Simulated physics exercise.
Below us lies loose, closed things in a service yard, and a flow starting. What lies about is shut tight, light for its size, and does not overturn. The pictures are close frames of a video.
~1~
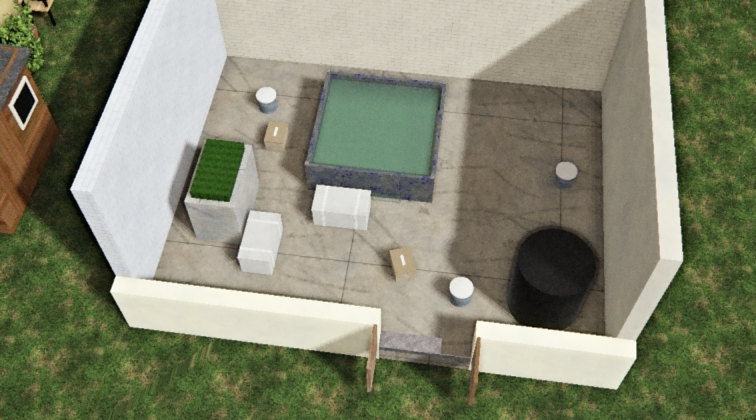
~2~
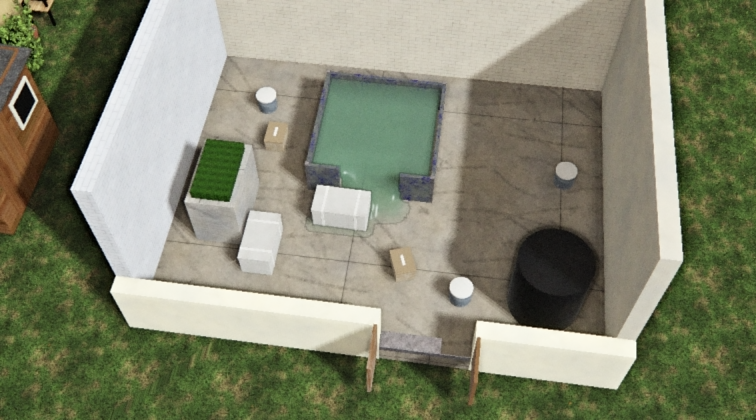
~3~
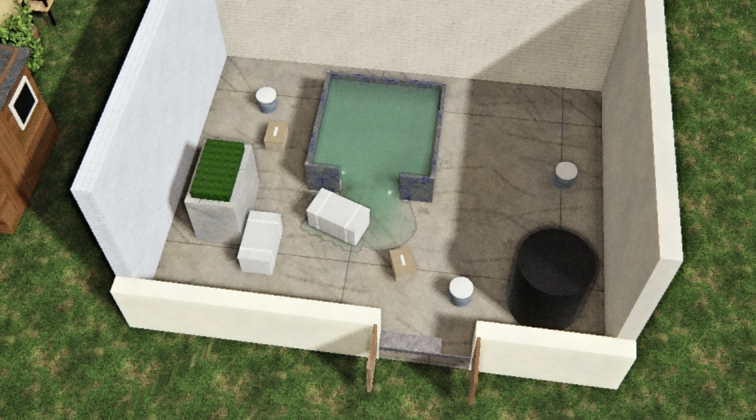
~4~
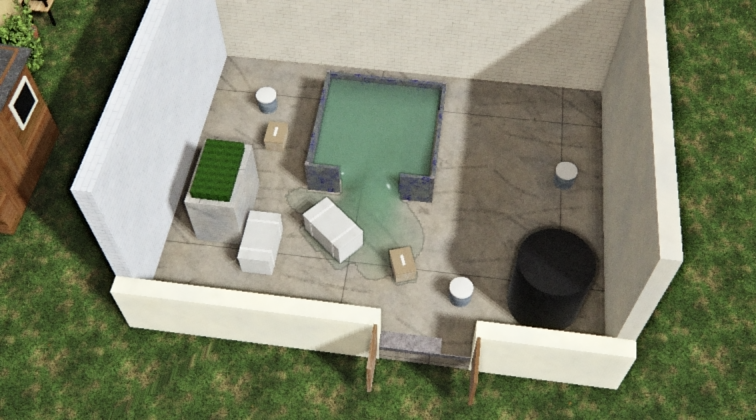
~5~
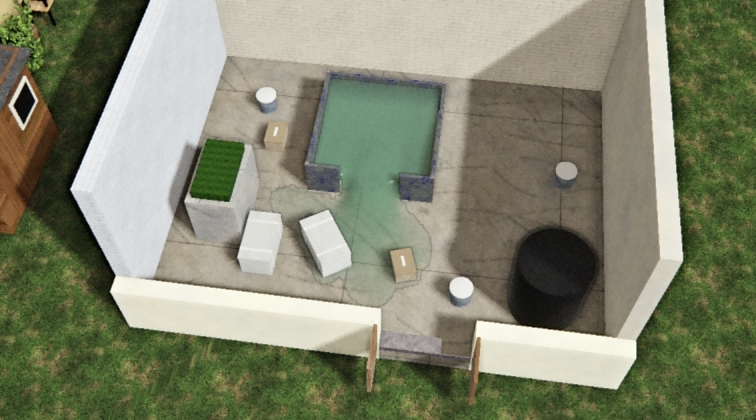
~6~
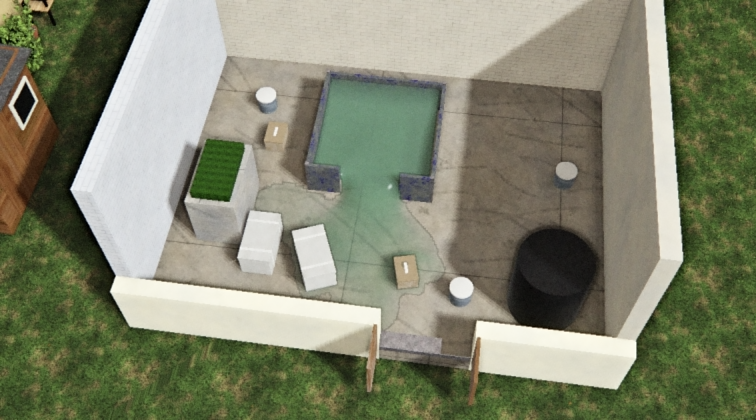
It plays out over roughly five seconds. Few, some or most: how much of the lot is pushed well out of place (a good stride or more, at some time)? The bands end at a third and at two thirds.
Share: From one to two thirds.
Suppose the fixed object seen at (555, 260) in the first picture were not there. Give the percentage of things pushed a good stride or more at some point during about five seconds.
Near 60 in a hundred.
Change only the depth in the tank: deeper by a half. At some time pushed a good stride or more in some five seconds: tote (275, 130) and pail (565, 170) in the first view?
In that order: Under that, less than that.
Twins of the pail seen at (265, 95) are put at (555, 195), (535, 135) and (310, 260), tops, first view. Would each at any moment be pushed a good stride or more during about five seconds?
In that order: No, never so far, shifted that much.
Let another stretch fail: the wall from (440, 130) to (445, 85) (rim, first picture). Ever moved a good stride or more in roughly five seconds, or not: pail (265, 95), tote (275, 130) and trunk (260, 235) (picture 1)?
In that order: Under that, no, short of that.
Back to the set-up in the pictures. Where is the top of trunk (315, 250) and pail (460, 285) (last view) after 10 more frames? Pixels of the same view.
Near (261, 270) and (524, 325).
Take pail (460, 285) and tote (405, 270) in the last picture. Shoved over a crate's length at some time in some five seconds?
In turn: That far or more, yes.
A moment on, 2 of 7 are well off their spots; 0 afloat.
Next, 3 of 7 are well off their spots; 2 afloat.
Later, 3 of 7 are well off their spots; 2 afloat.
In the end, 3 of 7 are well off their spots, and 4 have been at some point; 3 afloat.
